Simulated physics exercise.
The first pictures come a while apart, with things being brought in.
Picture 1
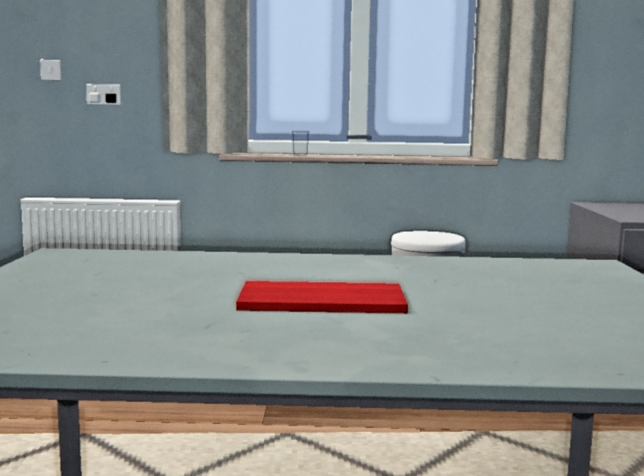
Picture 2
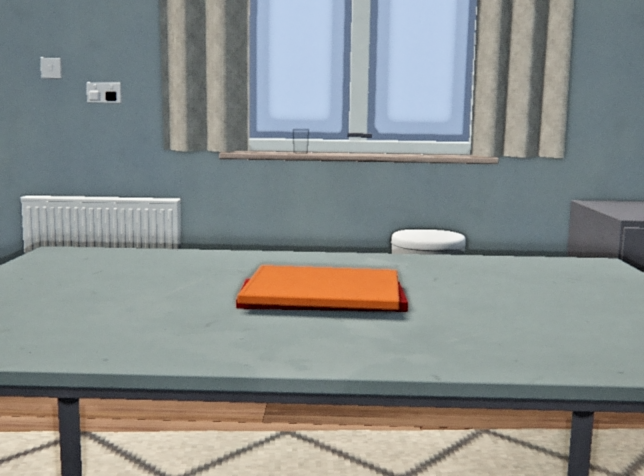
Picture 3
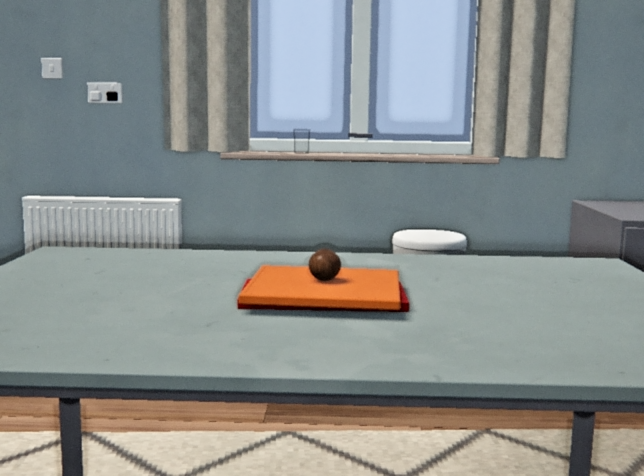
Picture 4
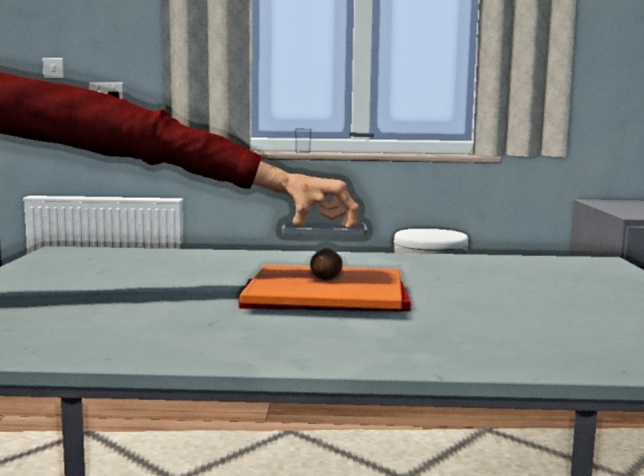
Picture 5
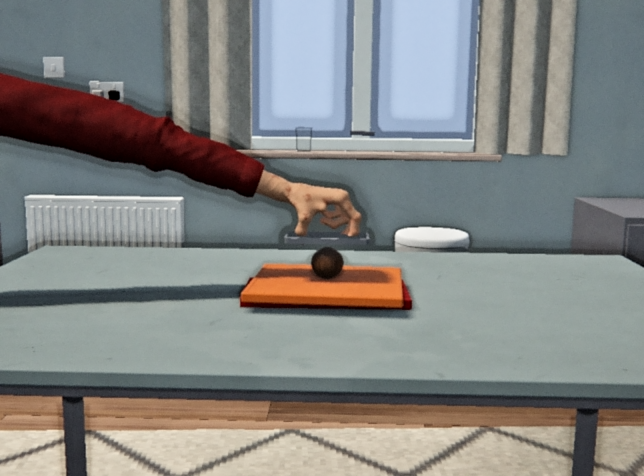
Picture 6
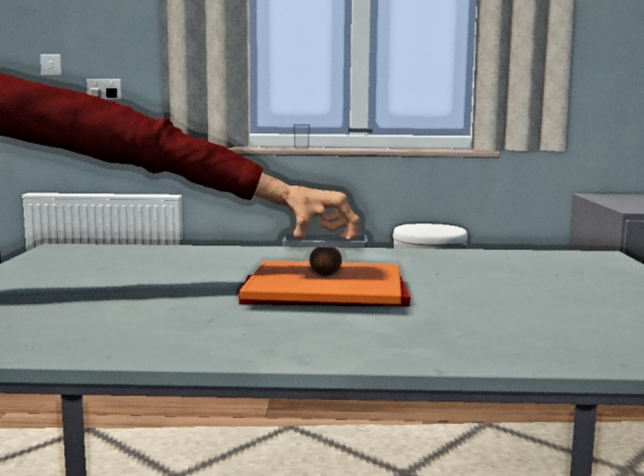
Orange tray appearing on a red block, then a brown onion on top, and a red-sleeved hand lowering a grey phone onto it.
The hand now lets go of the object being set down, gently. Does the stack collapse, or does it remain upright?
It collapses.
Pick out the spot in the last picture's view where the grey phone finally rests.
It ends up close to (286, 251).
Then, 0.60 s past the last view, grey phone rocked 14° from its first pose near (317, 242).
Then, 0.80 s past the last view, grey phone rocked 42° from its first pose near (300, 246); brown onion displaced a little.
Then, 1.00 s past the last view, grey phone rocked 35° from its first pose near (290, 250); brown onion displaced a little.
Finally, moved from the start, grey phone; the other 3 still in place. Final places as the last picture's camera would see them, grey phone near (286, 250). The pile gives way.
